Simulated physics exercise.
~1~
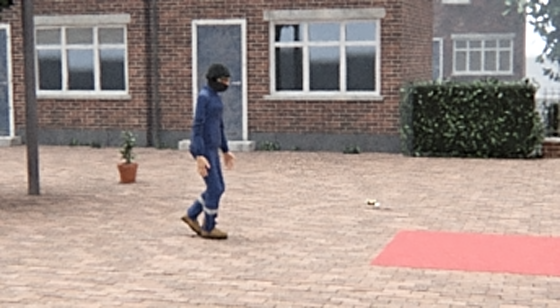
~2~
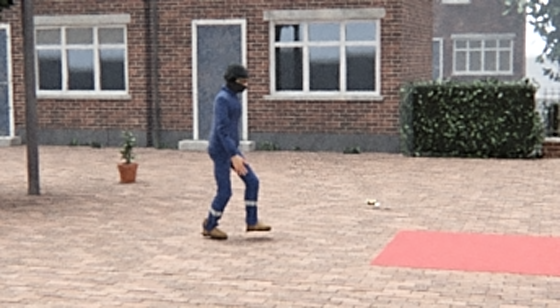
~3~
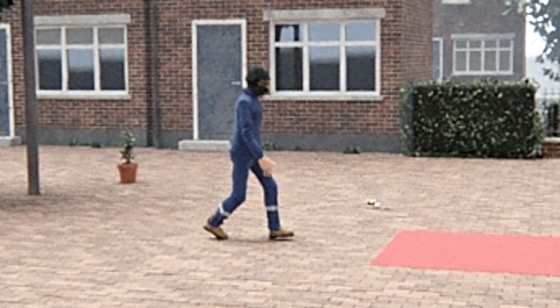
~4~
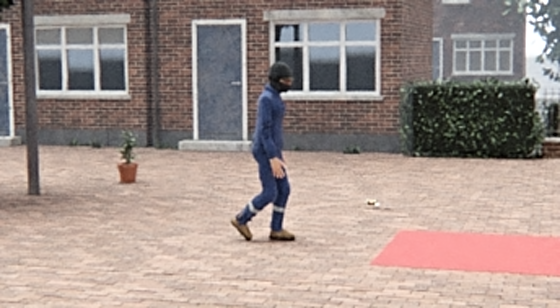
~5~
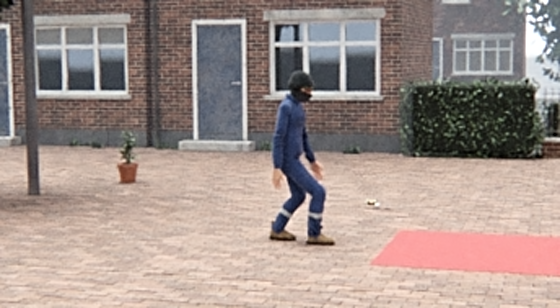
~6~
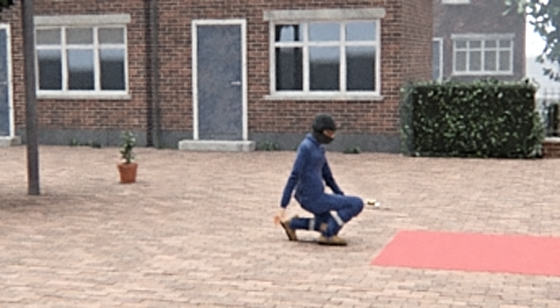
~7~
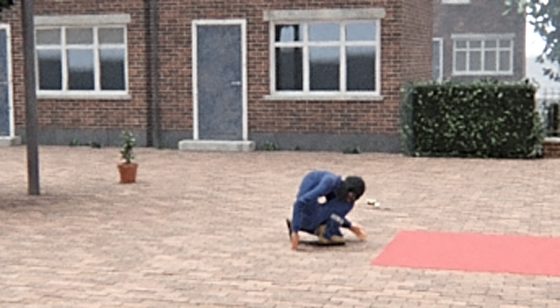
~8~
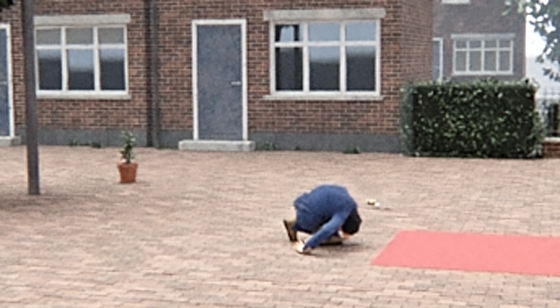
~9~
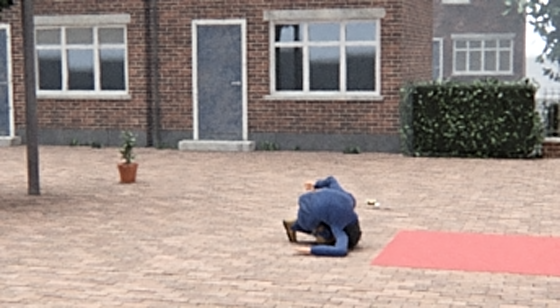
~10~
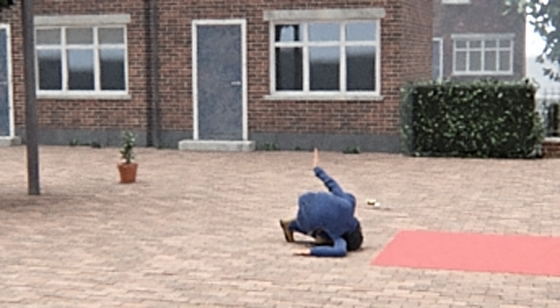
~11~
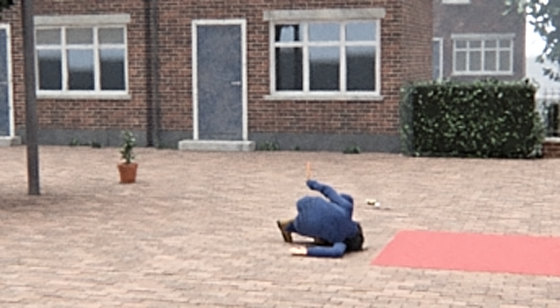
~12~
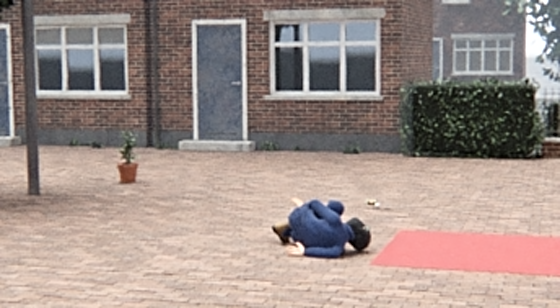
A person in dark blue work clothes and a black head covering walks from left to right across a brick-paved yard, toward a red mat lying on the ground at the right. Behind are brick houses, a potted plant and a clipped hedge. Partway across, the person slows, bends the knees and sinks into a low crouch. The body pitches forward, hands reaching to the paving, and folds over with the head down. One arm swings up behind the back, then the person rolls over and ends curled on the bricks, head just short of the mat.
